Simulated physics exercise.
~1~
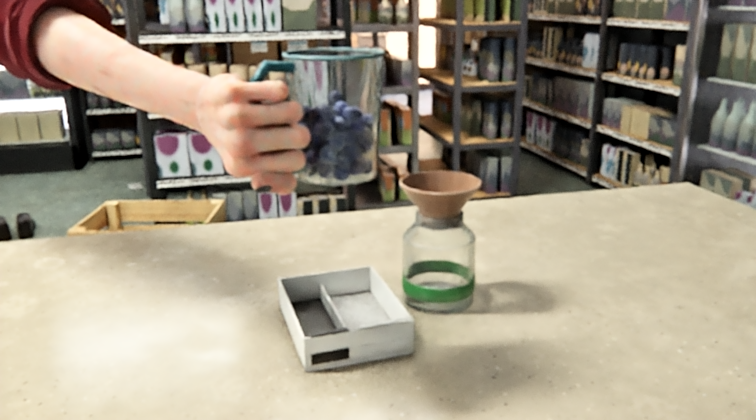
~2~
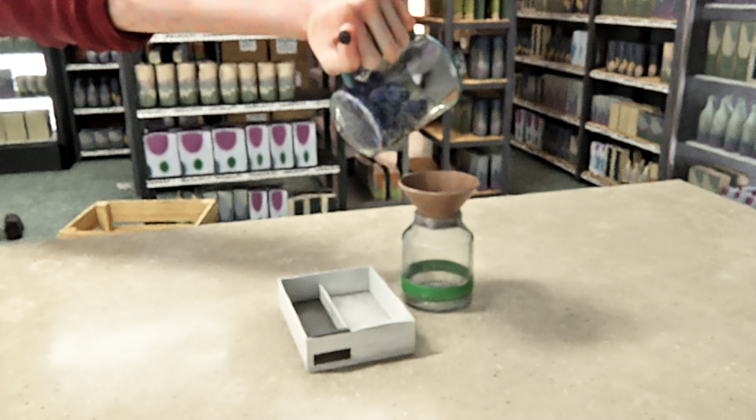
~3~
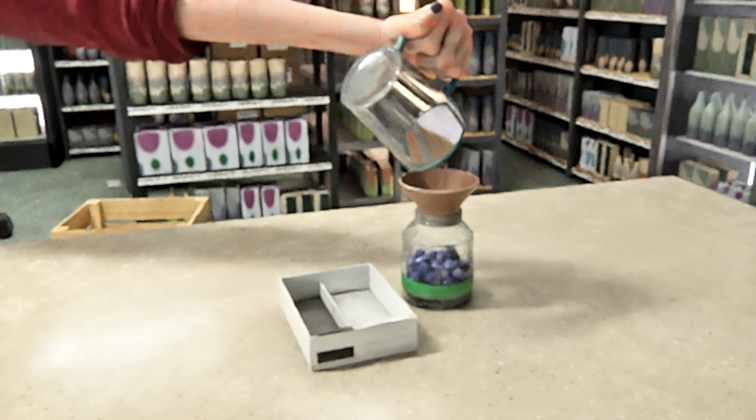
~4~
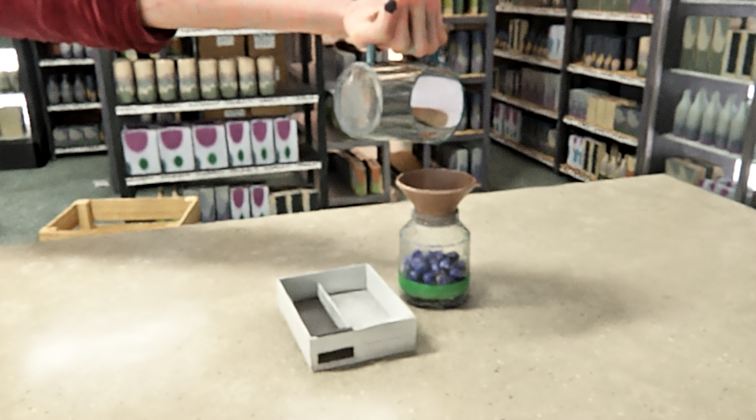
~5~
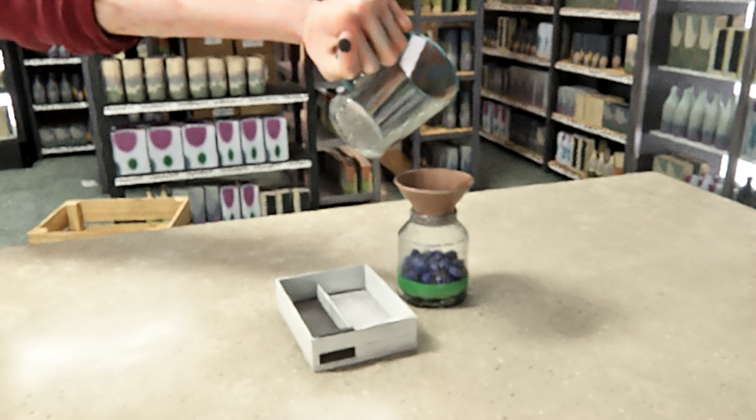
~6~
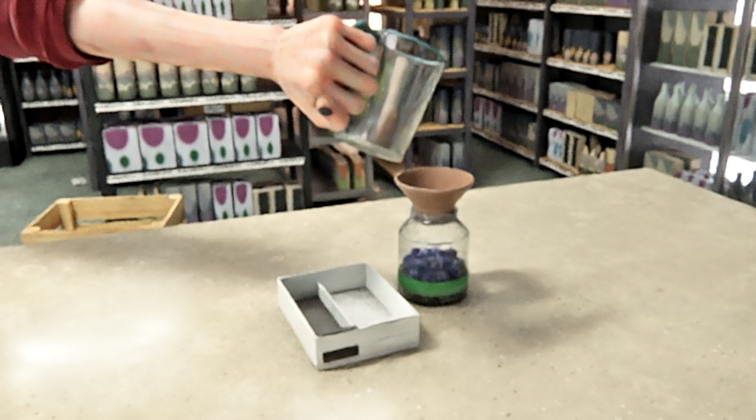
A hand tips blueberries from a cup through a funnel into the green-banded jar below.
